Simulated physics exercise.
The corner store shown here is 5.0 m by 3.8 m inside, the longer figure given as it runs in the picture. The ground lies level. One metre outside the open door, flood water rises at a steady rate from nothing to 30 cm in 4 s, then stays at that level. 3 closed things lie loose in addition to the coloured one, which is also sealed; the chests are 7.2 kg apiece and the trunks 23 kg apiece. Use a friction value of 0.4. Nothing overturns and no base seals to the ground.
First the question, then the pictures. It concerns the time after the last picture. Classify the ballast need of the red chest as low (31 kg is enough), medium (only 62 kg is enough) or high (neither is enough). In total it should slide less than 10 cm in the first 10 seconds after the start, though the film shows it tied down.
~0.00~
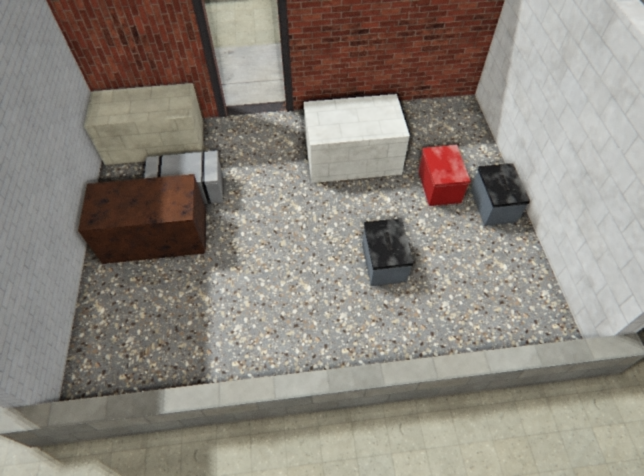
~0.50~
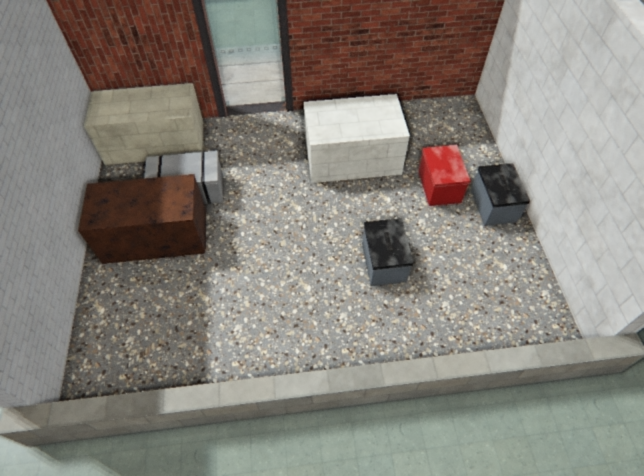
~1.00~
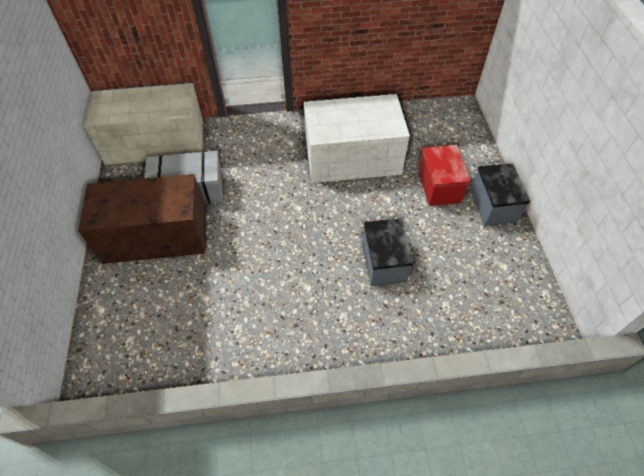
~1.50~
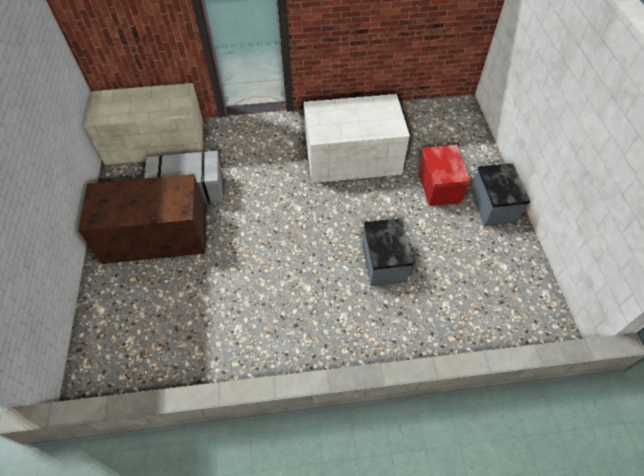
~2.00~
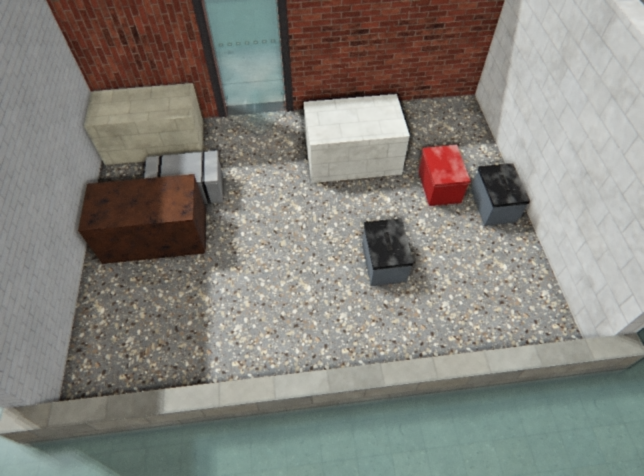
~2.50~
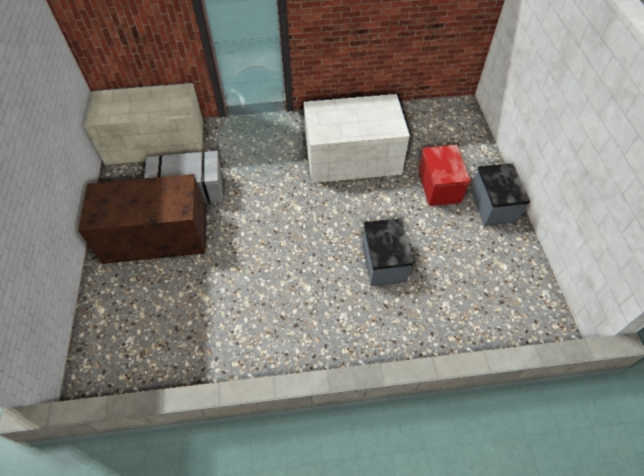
Low.
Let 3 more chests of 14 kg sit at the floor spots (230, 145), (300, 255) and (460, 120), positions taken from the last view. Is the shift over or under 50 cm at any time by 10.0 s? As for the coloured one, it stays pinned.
Taking them in turn, the first is beyond the line, the second beyond the line and the third inside the line.
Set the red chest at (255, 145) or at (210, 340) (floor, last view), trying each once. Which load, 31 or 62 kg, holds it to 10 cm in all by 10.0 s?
Log: Try 1 the heavier pick is required; try 2 the lighter pick works.
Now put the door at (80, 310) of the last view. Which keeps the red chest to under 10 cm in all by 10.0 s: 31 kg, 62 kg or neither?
In that setup the first mass works.
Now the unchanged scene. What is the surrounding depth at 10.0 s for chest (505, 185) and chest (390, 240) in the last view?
Depths: Near 7 cm, then near 5 cm.
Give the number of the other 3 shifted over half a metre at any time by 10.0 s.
By my count, 2.
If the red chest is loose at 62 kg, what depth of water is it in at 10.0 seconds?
4 cm, roughly.
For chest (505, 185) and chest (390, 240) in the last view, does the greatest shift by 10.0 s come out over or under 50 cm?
In turn: Past it, short of it.
After 3.5 s the red chest would be 0 cm from its start with 31 kg and 0 cm from its start with 62 kg; 0 cm of water round it then.
After 4.5 s the red chest would be 0 cm from its start with 31 kg and 0 cm from its start with 62 kg; 0 cm of water round it then.
After 7.0 s the red chest would be 0 cm from its start with 31 kg and 0 cm from its start with 62 kg; 1 cm of water round it then.
After 10.0 s the red chest would be 0 cm from its start with 31 kg and 0 cm from its start with 62 kg; 4 cm of water round it then.
